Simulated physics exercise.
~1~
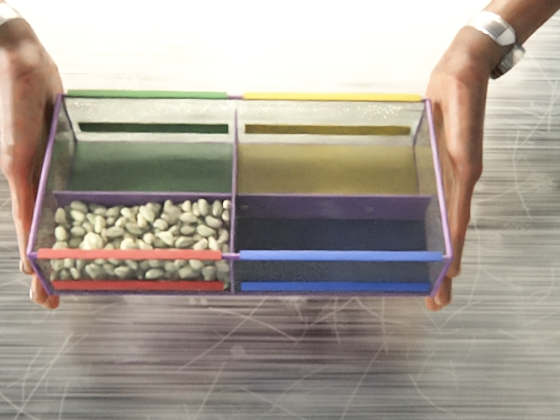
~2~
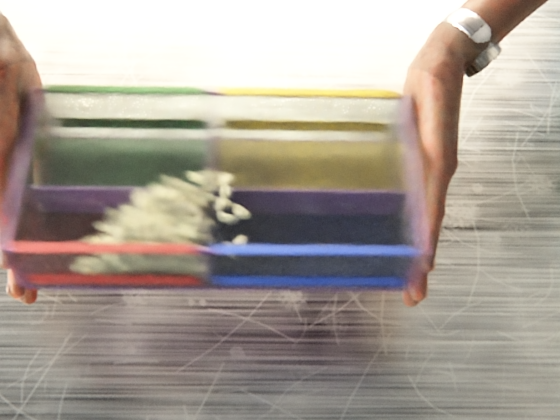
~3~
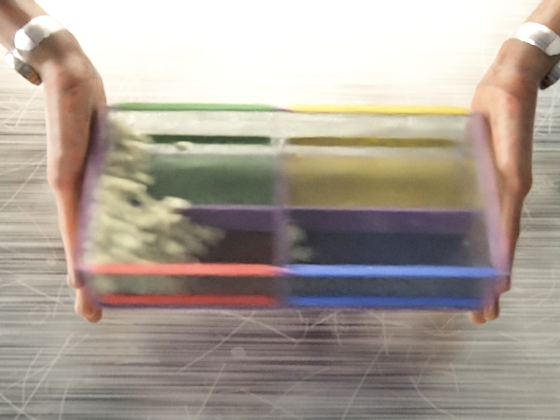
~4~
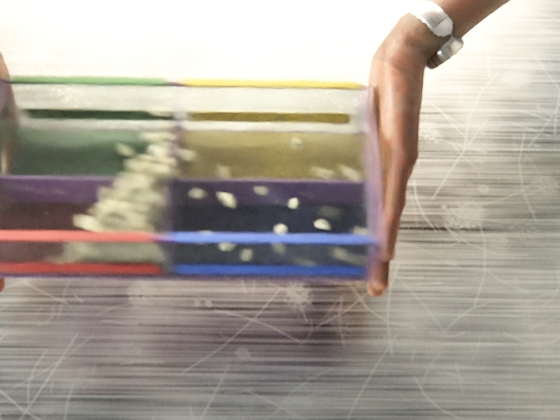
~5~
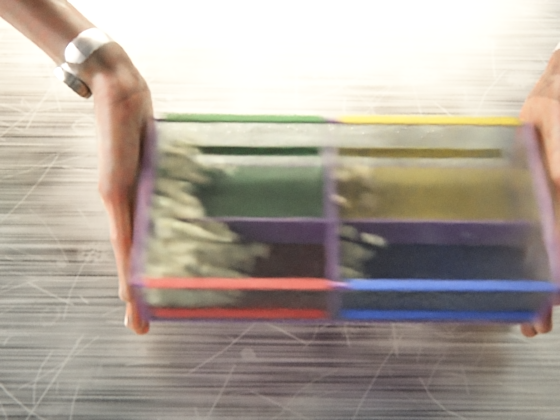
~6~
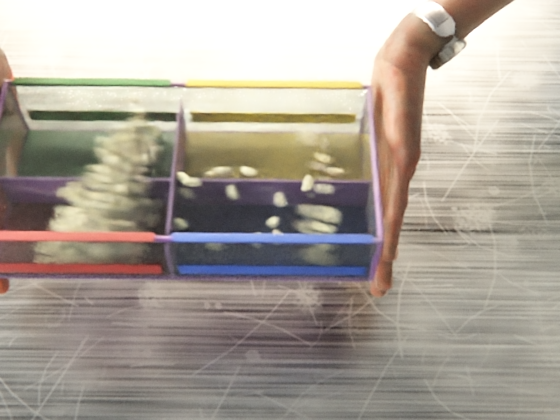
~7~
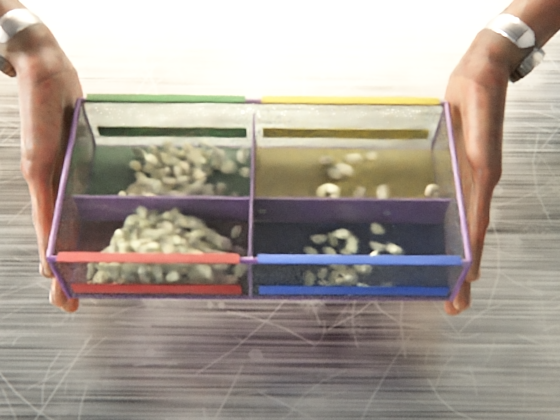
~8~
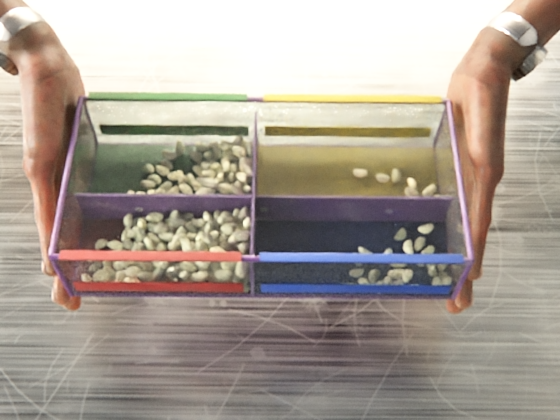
Two hands shake a clear-lidded, four-compartment box left and right, scattering white beans from the red-edged section into the green, blue and yellow ones, until the box is held still with most beans in the red and green sections and few in the blue and yellow.
